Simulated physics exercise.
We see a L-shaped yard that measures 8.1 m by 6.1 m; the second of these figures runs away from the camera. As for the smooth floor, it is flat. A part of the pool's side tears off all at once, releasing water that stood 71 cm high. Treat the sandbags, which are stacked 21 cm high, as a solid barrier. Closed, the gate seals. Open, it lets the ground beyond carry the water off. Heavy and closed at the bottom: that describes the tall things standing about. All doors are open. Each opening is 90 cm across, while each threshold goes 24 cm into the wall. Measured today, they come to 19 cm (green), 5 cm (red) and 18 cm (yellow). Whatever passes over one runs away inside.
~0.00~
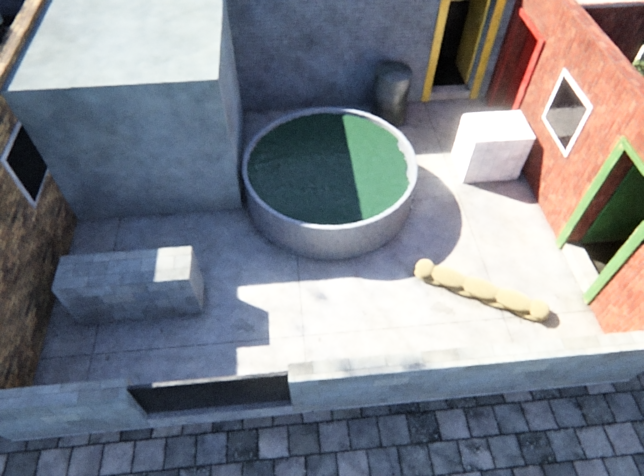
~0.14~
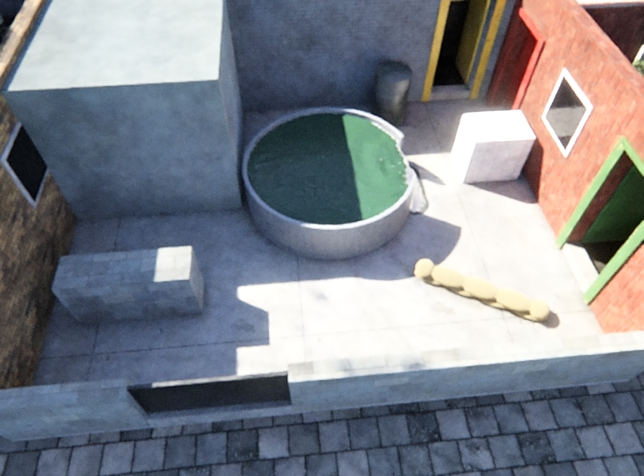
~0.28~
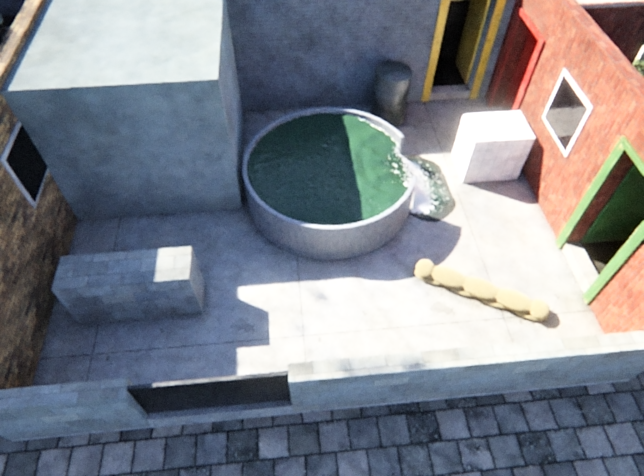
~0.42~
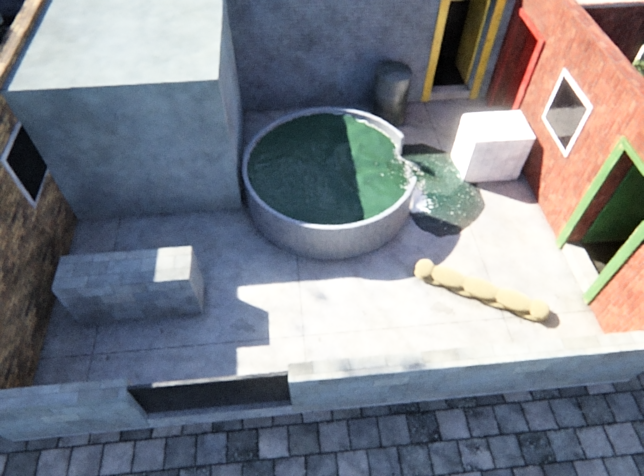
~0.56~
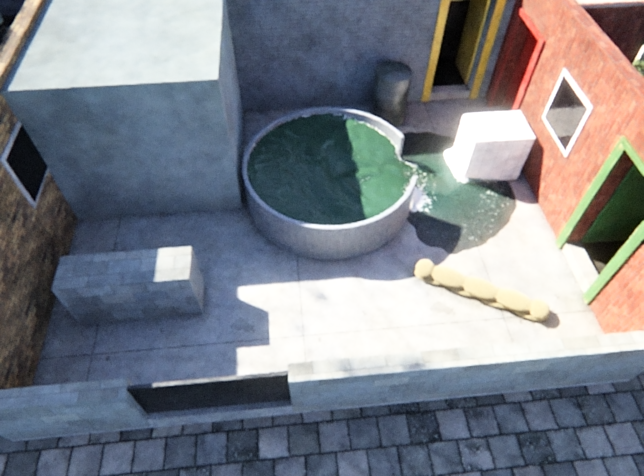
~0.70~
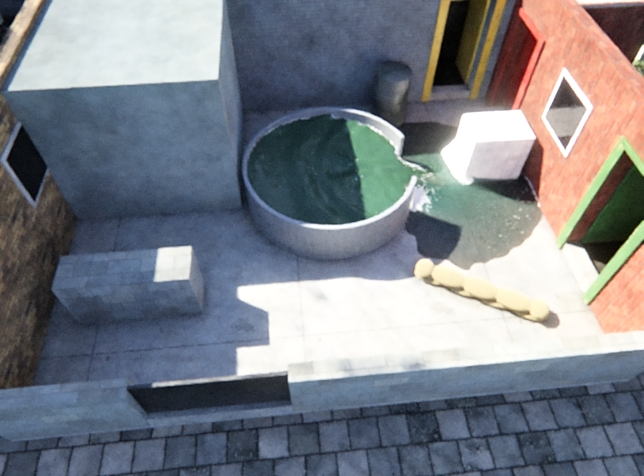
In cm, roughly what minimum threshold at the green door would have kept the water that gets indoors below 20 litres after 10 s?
It would have to be roughly 18 cm high.
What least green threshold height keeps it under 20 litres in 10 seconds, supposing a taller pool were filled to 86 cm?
I'd say close to 23 cm.
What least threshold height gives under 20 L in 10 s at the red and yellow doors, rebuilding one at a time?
About 19 cm at red and 20 cm at yellow.
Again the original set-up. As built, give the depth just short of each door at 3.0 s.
In cm: Green 20, red 15, yellow 25.
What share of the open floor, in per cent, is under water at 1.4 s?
I'd say near 25 percent is wet.
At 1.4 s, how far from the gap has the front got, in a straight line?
Roughly 3.2 m from the gap.
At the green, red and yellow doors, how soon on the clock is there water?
The flood shows up at green at 1.1 s, at red at 1.0 s, and at yellow at 1.2 s.
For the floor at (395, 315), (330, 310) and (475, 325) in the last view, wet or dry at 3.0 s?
One after another they are bone dry, bone dry, then soaked.
After 1.4 s water covers 25 % of the floor, deepest (49 cm) near (458, 175); 13 cm at the green door, 0 litres in over its 19 cm threshold.
After 3.0 s water covers 45 % of the floor, deepest (40 cm) near (592, 359); 20 cm at the green door, 5 litres in over its 19 cm threshold.
After 10.0 s water covers 95 % of the floor, deepest (17 cm) near (592, 359); 12 cm at the green door, 16 litres in over its 19 cm threshold.
At the green door as built, the water arrived by 1.2 s and peaked near 22 cm at 2.4 s.
Run again over the same 10 s with other heights there, 44 litres in over 15.5 cm, 8 litres over 21 cm. The limit of 20 litres is kept from about 18 cm up.
